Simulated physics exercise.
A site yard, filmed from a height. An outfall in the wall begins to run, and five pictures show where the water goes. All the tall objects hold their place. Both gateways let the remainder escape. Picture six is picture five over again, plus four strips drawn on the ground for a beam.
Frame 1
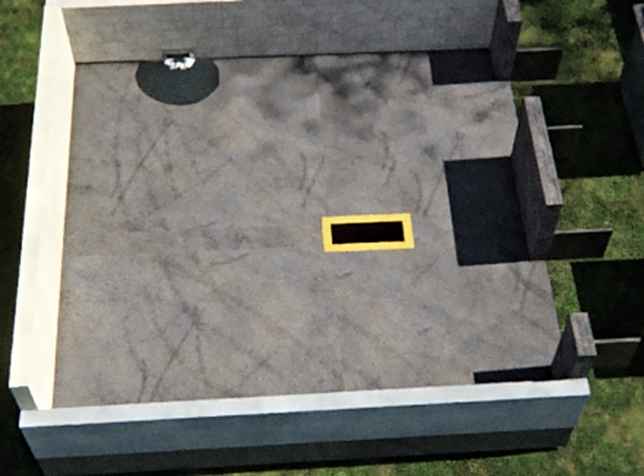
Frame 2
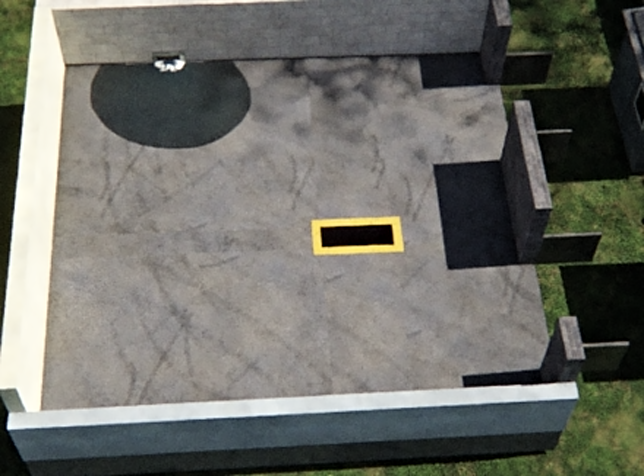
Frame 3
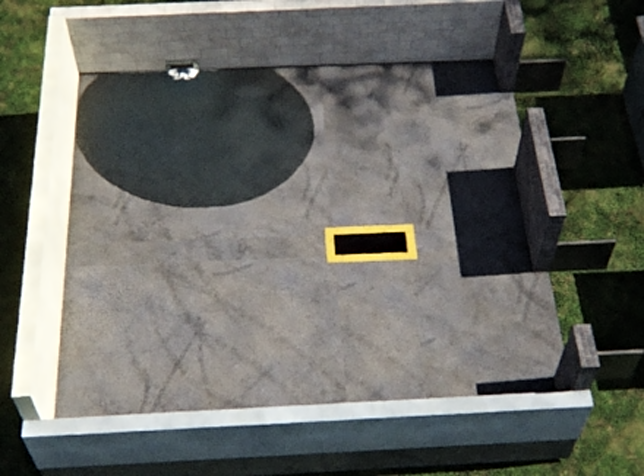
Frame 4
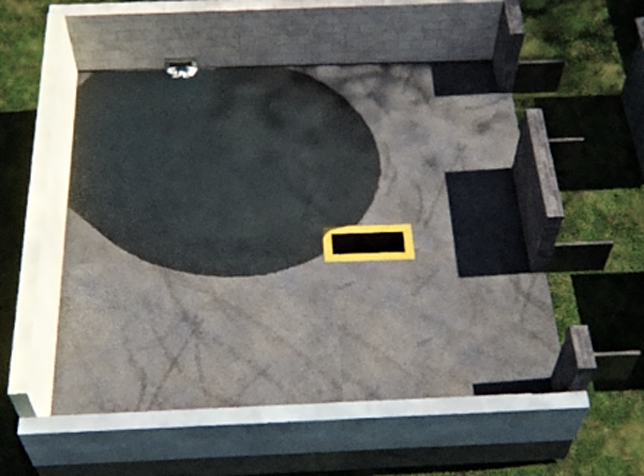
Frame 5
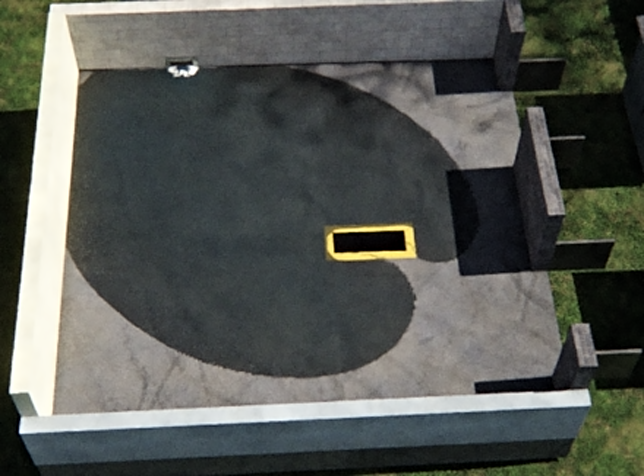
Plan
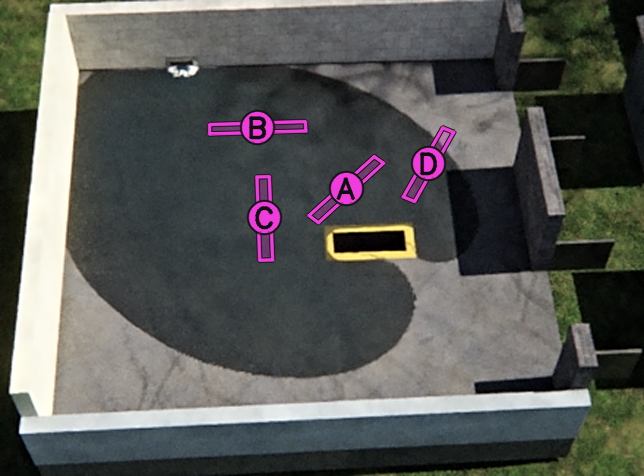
The clip shows a walled yard from above as a dark patch of water spreads from an outfall at the upper left across the grey ground, reaching a yellow-edged drain pit and extending around both sides of it.
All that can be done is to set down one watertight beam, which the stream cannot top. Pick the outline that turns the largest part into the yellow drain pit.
I would pick spot D.
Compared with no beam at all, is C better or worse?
It is worse.
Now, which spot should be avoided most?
That would be A.
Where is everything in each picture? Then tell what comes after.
Outfall at (179, 55); yellow drain pit at (368, 233); open gate at (540, 312); open gate at (503, 118); water covers 2 % of the ground and shows as far out as (213, 89); yellow drain pit still dry.
Water covers 8 % of the ground and shows as far out as (192, 142); yellow drain pit still dry.
Water covers 18 % of the ground and shows as far out as (281, 180); yellow drain pit still dry.
Water covers 34 % of the ground and shows as far out as (317, 249); yellow drain pit still dry.
Water covers 55 % of the ground and shows as far out as (354, 360); yellow drain pit taking water.
On the marked copy, A from (313, 219) to (378, 159); B from (209, 129) to (305, 126); C from (266, 260) to (263, 176); D from (408, 199) to (448, 130).
Choosing A, about 8 % of the stream runs into the yellow drain pit, about 92 % out by the gates.
Choosing B, about 12 % of the stream runs into the yellow drain pit, about 87 % out by the gates.
Choosing C, about 14 % of the stream runs into the yellow drain pit, about 85 % out by the gates.
Choosing D, about 31 % of the stream runs into the yellow drain pit, about 69 % out by the gates.
